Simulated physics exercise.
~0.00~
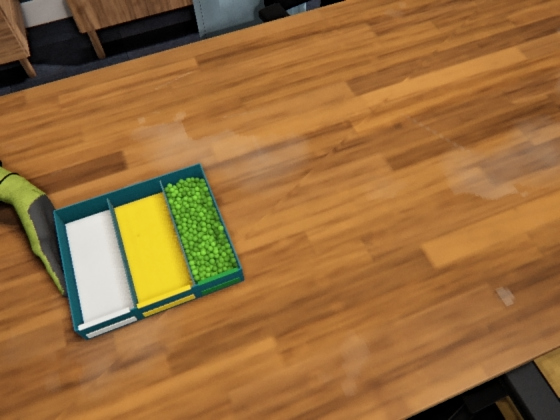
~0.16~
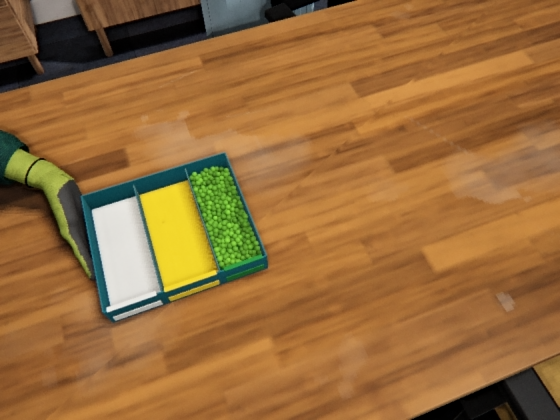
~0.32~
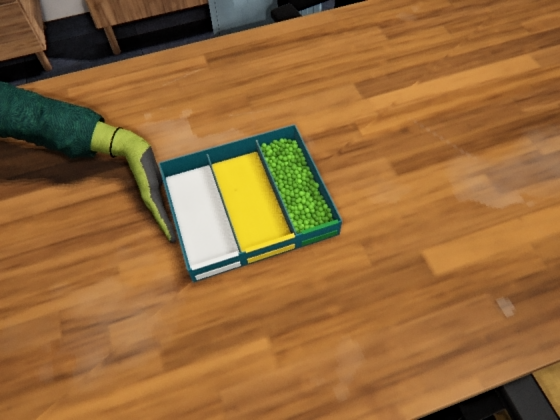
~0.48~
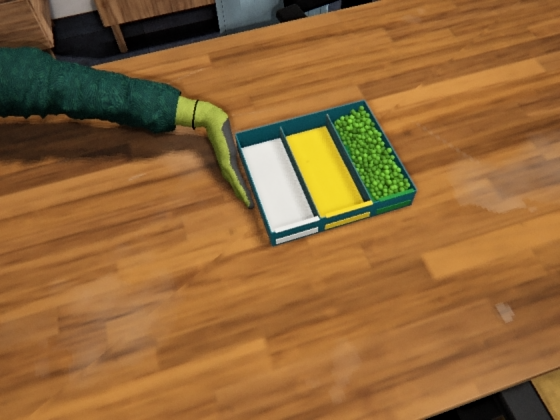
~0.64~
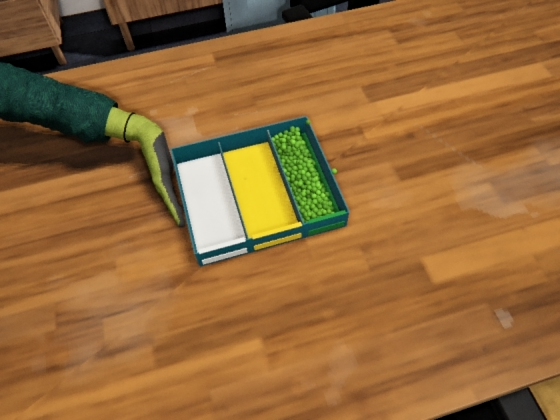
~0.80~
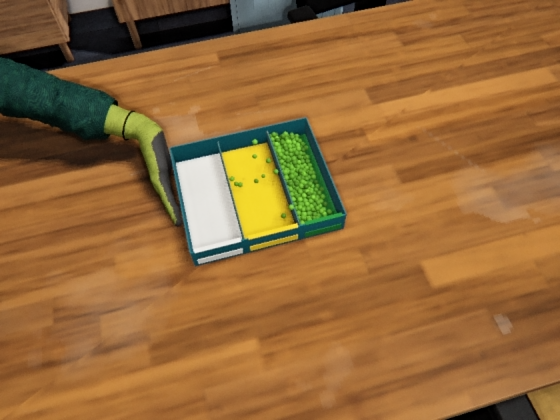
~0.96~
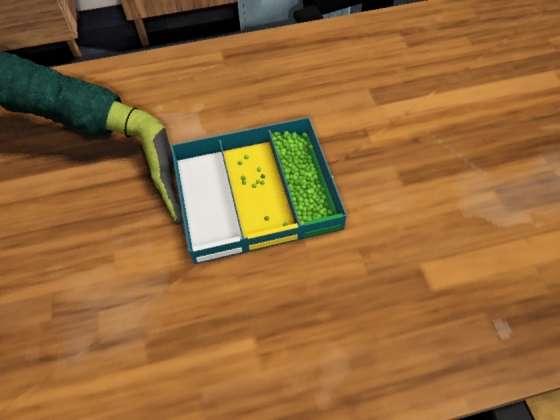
The video shows a gloved hand moving a teal tray with white, yellow and pea-filled green sections rightward across a wooden table, then back left a shorter way. A few green peas spill into the yellow section, while most remain in the right one as the tray rests level.
